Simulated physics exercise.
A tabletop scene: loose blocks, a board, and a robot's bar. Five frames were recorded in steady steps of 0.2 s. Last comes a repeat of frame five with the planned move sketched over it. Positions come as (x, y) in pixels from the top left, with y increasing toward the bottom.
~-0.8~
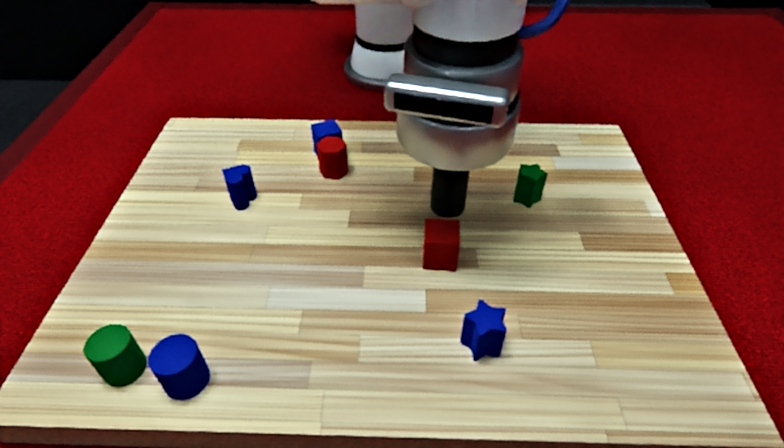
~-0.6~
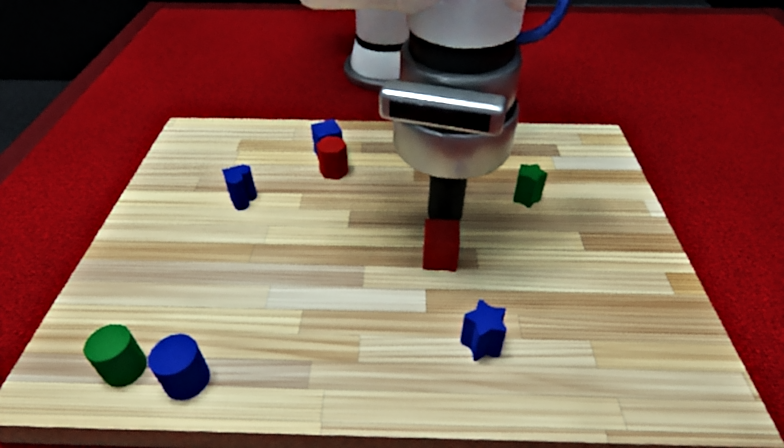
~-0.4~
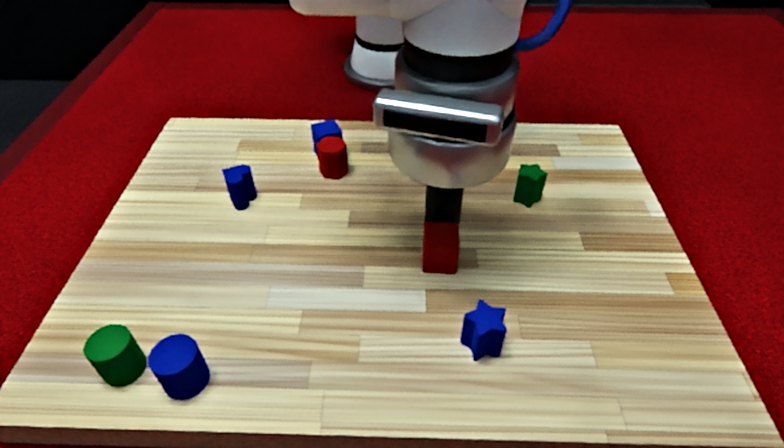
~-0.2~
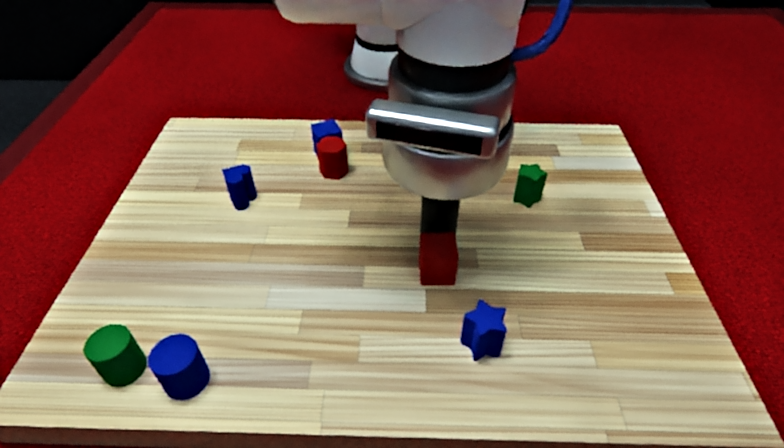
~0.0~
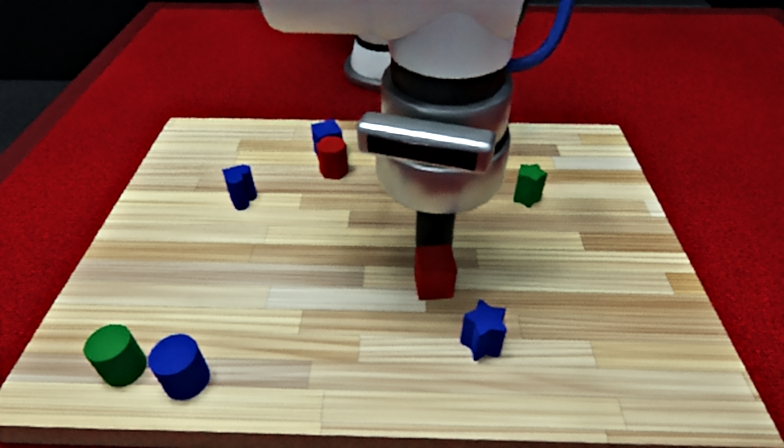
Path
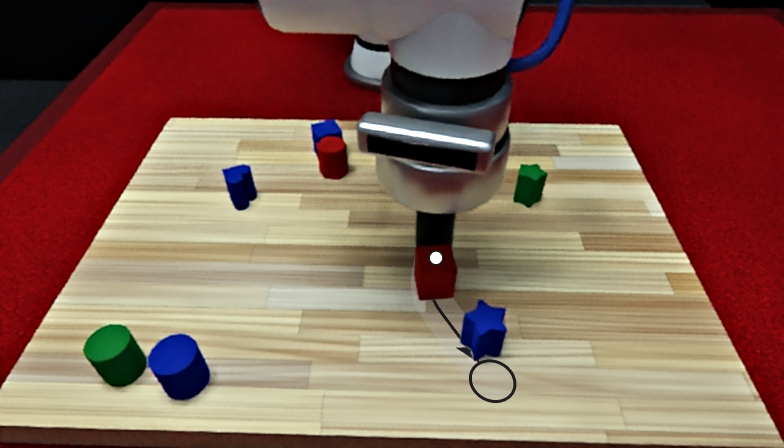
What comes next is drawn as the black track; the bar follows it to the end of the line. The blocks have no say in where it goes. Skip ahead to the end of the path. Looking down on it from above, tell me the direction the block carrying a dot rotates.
It rotates clockwise.
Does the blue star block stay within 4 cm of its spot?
Going by the path, no.
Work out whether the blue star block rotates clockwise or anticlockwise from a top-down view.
Direction: Anticlockwise.
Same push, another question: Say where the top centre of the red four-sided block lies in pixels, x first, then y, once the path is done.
Around pixel (438, 342).
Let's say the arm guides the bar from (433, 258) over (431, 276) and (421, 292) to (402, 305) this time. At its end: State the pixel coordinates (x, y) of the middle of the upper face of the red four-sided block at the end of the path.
By then it is at (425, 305).
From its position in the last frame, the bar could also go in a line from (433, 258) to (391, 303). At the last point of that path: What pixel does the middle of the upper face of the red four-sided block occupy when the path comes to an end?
Pixel (429, 289).
The drawn path runs from (433, 258) by way of (432, 296) and (459, 336) to (493, 381); the dot is on the red four-sided block.
What follows on the original path. One third of the way, bar at (434, 283); red four-sided block at (433, 301).
Two thirds of the way, bar at (462, 324); red four-sided block at (438, 338), turned 55° clockwise; blue star block at (500, 327), turned 15° anticlockwise.
At the end, bar at (496, 367); red four-sided block at (438, 342), turned 65° clockwise; blue star block at (541, 357), turned 40° anticlockwise.
